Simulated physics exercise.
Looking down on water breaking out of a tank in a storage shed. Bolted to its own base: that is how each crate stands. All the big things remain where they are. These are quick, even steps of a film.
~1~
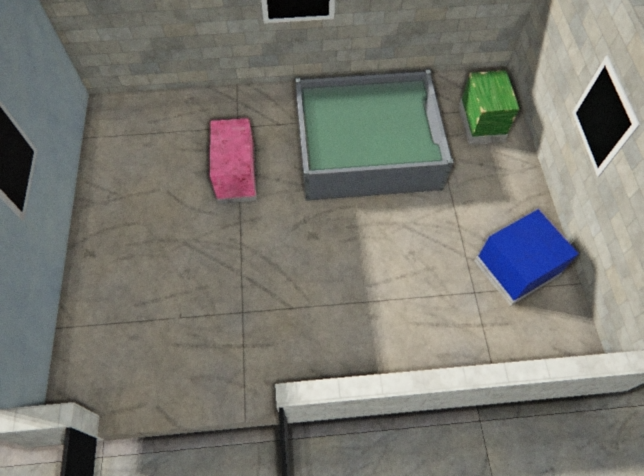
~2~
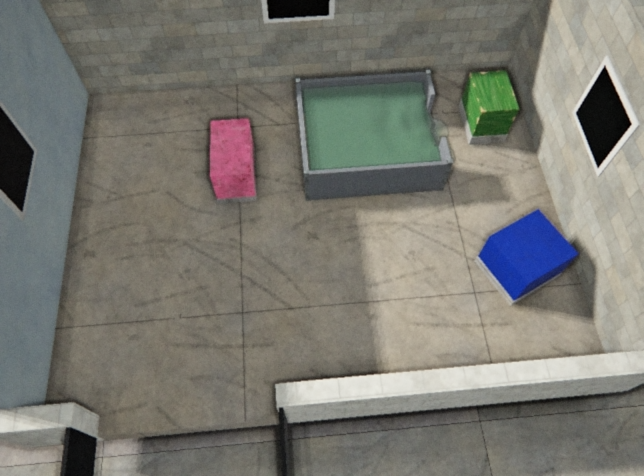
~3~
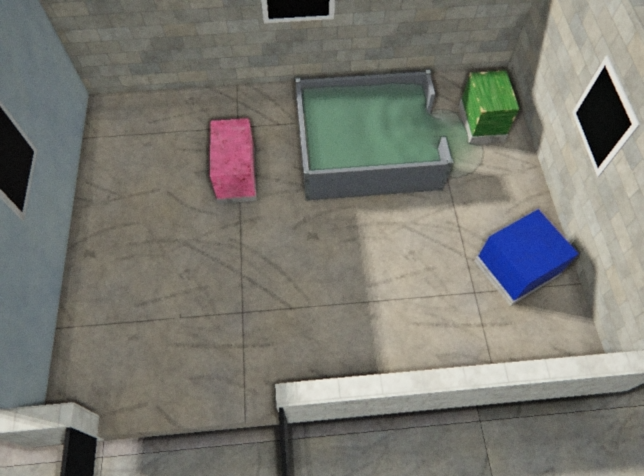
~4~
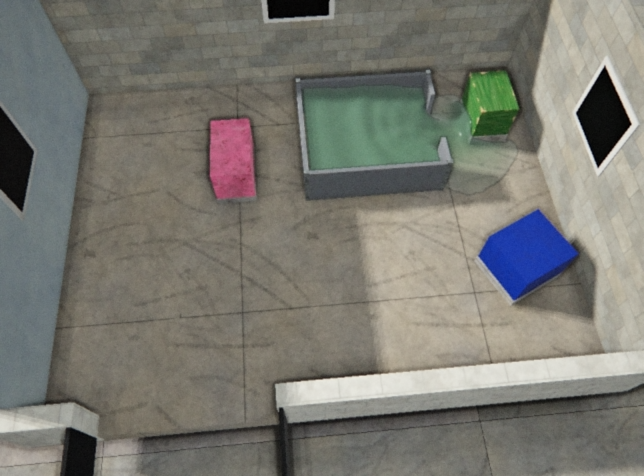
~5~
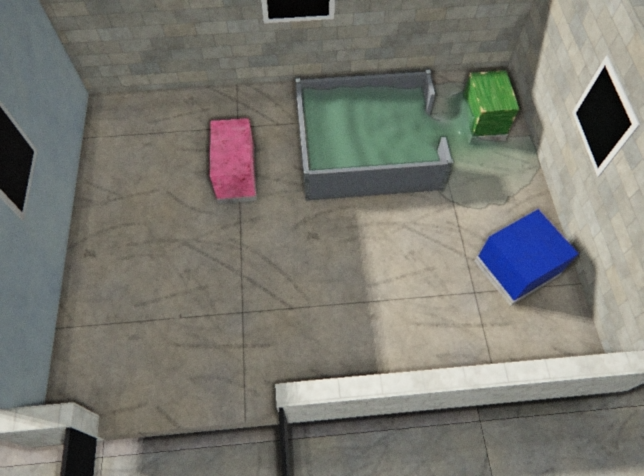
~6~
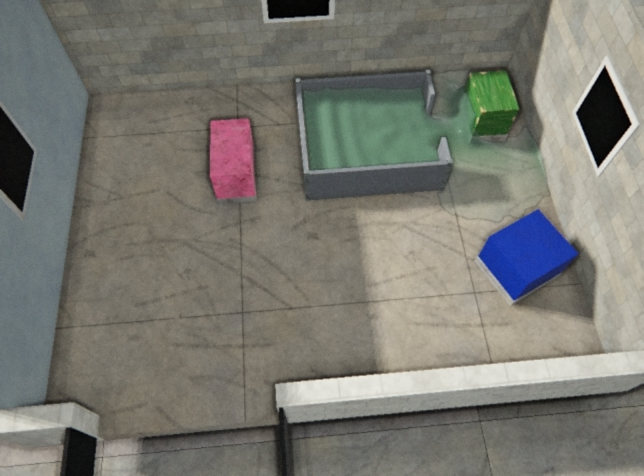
Greenish water poured out through a gap in the right side of an open tank and spread across the floor around the green crate, while the pink and blue crates stayed still.
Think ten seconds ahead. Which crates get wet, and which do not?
Crate by crate: The pink crate does not, the green crate does, the blue crate does.
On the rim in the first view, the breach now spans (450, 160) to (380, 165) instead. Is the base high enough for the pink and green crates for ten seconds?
In my view the pink crate is never reached, and the green crate is never reached.
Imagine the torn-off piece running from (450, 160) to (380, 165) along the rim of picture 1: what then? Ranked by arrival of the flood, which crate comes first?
It's the blue-painted one.
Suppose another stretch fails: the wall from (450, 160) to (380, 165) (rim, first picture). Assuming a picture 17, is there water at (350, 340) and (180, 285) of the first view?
I'd expect the first point to be reached and the second point to stay dry.
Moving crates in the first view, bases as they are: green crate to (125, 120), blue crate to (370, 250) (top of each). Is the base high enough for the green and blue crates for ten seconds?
So the green one stays high and dry and the blue one stays high and dry.
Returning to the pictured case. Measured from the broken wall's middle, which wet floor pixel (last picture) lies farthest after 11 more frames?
Estimated pixel: (604, 368).
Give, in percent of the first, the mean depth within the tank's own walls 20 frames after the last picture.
About 42 %.
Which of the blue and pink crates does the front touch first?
That would be the blue crate.
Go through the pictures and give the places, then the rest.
In the first frame, still water in the open tank at (370, 124).
In the second frame, water pours out at (430, 137) and has run to a hidden place.
In the third frame, water pours out at (430, 137) and has run to (478, 150).
In the fourth frame, water pours out at (430, 137) and has run to (511, 151).
In the fifth frame, the front is at (538, 159), out from the gap at (430, 136).
In the sixth frame, water pours out at (430, 136) and has run to (548, 189).
A moment on, water covers 15 % of the floor; the pink crate not reached, the green crate water round its plinth, the blue crate water round its plinth.
Next, water covers 25 % of the floor; the pink crate not reached, the green crate water round its plinth, the blue crate water round its plinth.
Then, water covers 40 % of the floor; the pink crate water round its plinth, the green crate water round its plinth, the blue crate water round its plinth.
Later, water covers 80 % of the floor; the pink crate water round its plinth, the green crate water round its plinth, the blue crate water round its plinth.
In the end, water covers 100 % of the floor; the pink crate stayed above the water, the green crate was topped, the blue crate was topped.
